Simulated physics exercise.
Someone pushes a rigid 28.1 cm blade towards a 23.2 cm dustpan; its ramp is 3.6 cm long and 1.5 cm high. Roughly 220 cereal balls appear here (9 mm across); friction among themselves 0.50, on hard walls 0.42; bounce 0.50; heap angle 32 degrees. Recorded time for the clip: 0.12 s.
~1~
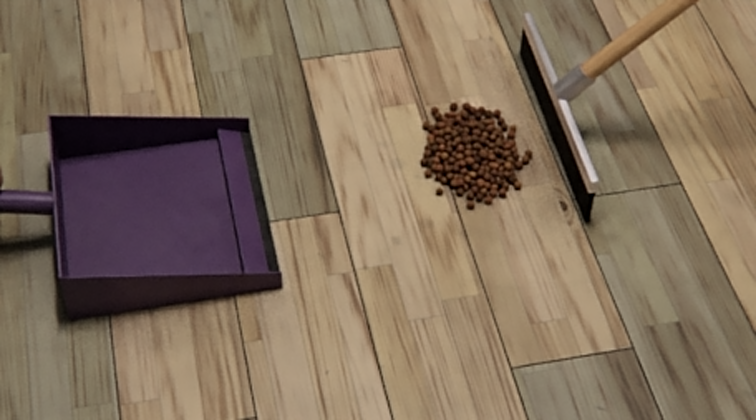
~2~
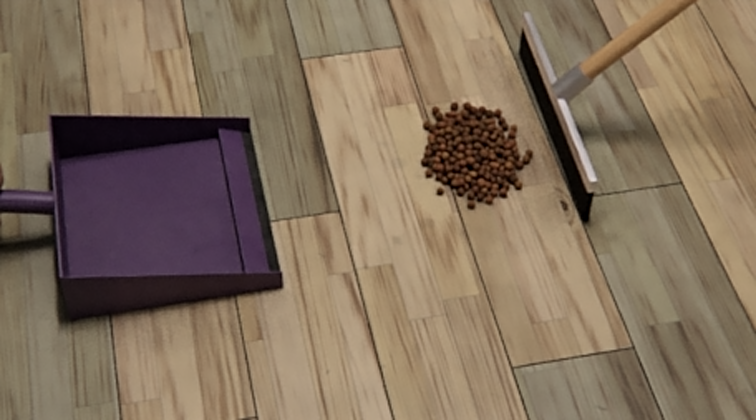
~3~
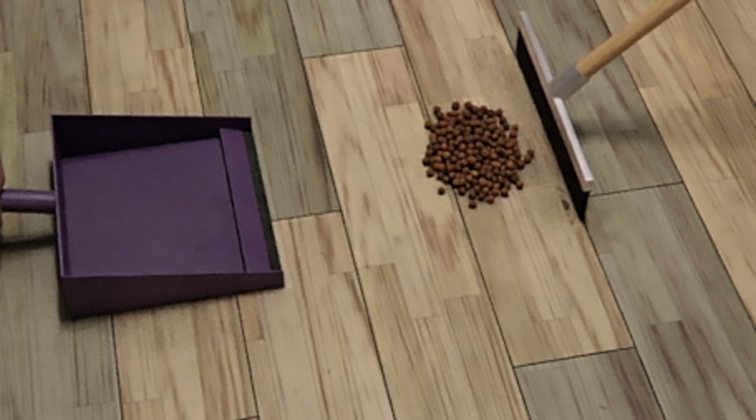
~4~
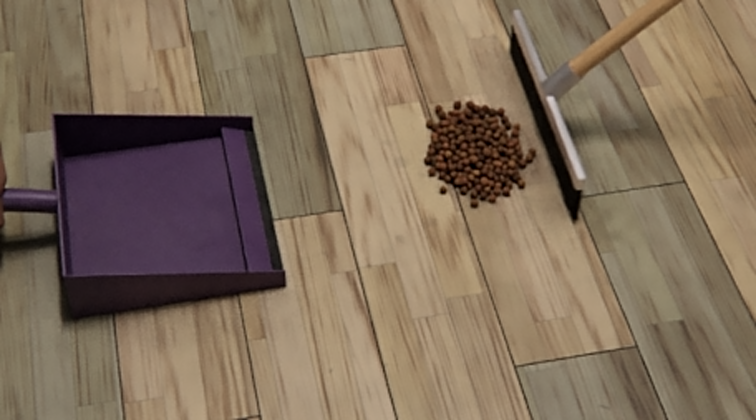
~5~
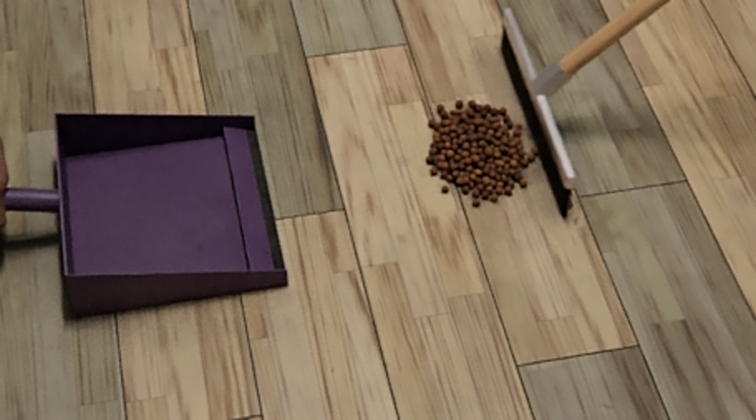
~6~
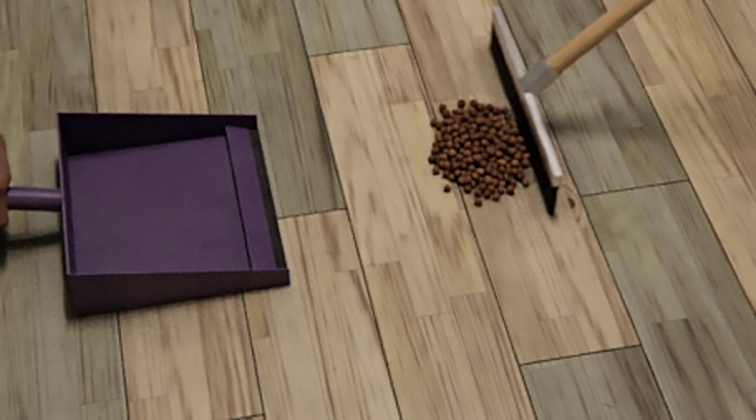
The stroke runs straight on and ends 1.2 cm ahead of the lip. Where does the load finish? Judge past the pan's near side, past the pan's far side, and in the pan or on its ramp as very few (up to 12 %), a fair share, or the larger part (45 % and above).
Near side: Very few, far side: A fair share, pan: A fair share.
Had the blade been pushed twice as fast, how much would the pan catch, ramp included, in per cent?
About 40 per cent.
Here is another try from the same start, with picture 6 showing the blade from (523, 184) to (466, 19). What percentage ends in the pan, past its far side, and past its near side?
The pan gets 50, the far side 25 and the near side 5.
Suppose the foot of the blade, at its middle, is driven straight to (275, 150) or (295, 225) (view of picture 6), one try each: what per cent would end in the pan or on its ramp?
About 55 and 55 per cent.
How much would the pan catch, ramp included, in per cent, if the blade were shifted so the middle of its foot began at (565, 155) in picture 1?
About 40 per cent.
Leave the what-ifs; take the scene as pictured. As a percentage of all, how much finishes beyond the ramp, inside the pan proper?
Estimate: Near 15 per cent of all.
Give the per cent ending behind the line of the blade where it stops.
10 %.
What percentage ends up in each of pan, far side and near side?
Near side 0 %, far side 35 %, pan 35 %.
Then, 0.23 s after the last picture, middle of the blade 16 cm from the lip; 0 % over the lip, far side 15 %, near side 0 %.
Then, 0.39 s after the last picture, middle of the blade 6 cm from the lip; 0 % over the lip, far side 30 %, near side 0 %.
Then, 0.67 s after the last picture, middle of the blade 2 cm from the lip; 35 % over the lip, far side 35 %, near side 0 %.
In the end, near side 0 %, far side 35 %, pan 35 %, in front of the lip or behind the blade 30 %.
